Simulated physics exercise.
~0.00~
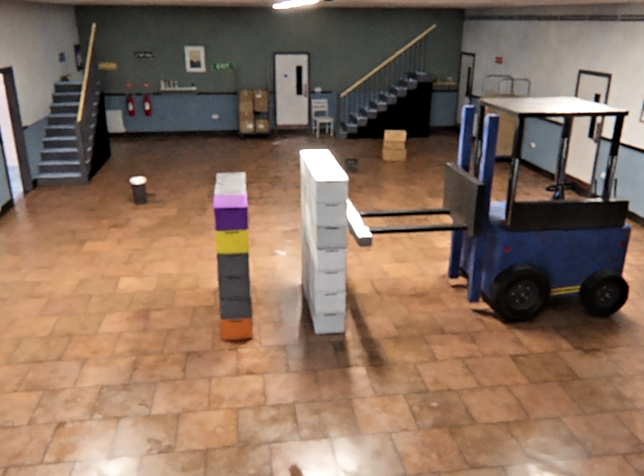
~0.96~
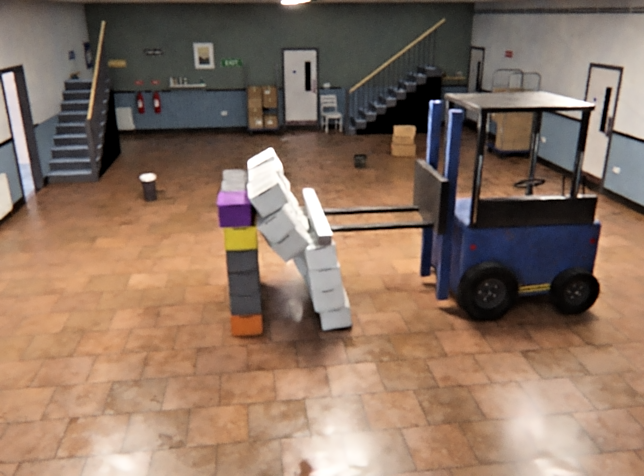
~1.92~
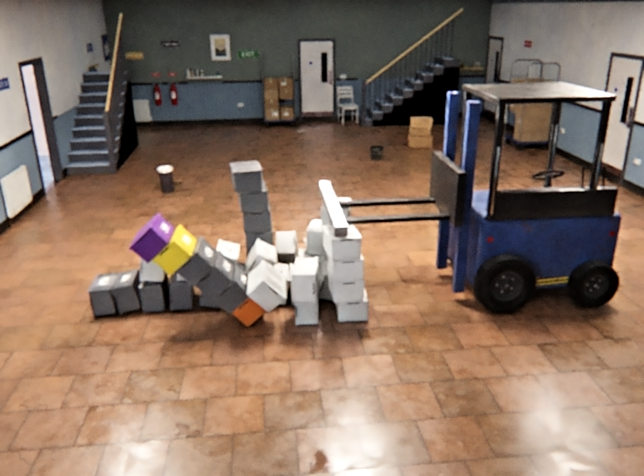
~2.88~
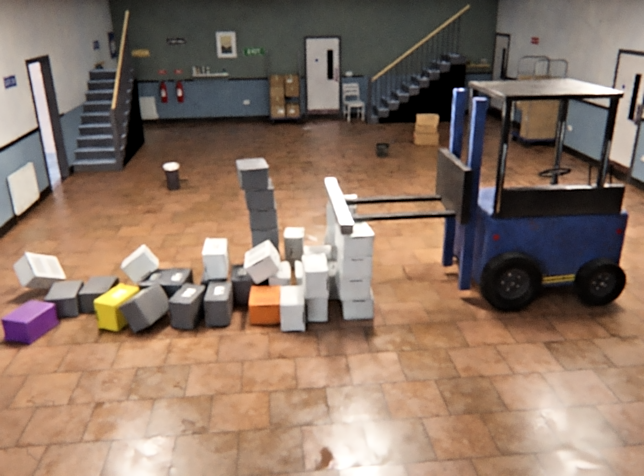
A blue forklift pushing a beam into a pale tote wall, toppling it leftward onto a coloured stack that partly collapses across tiles.
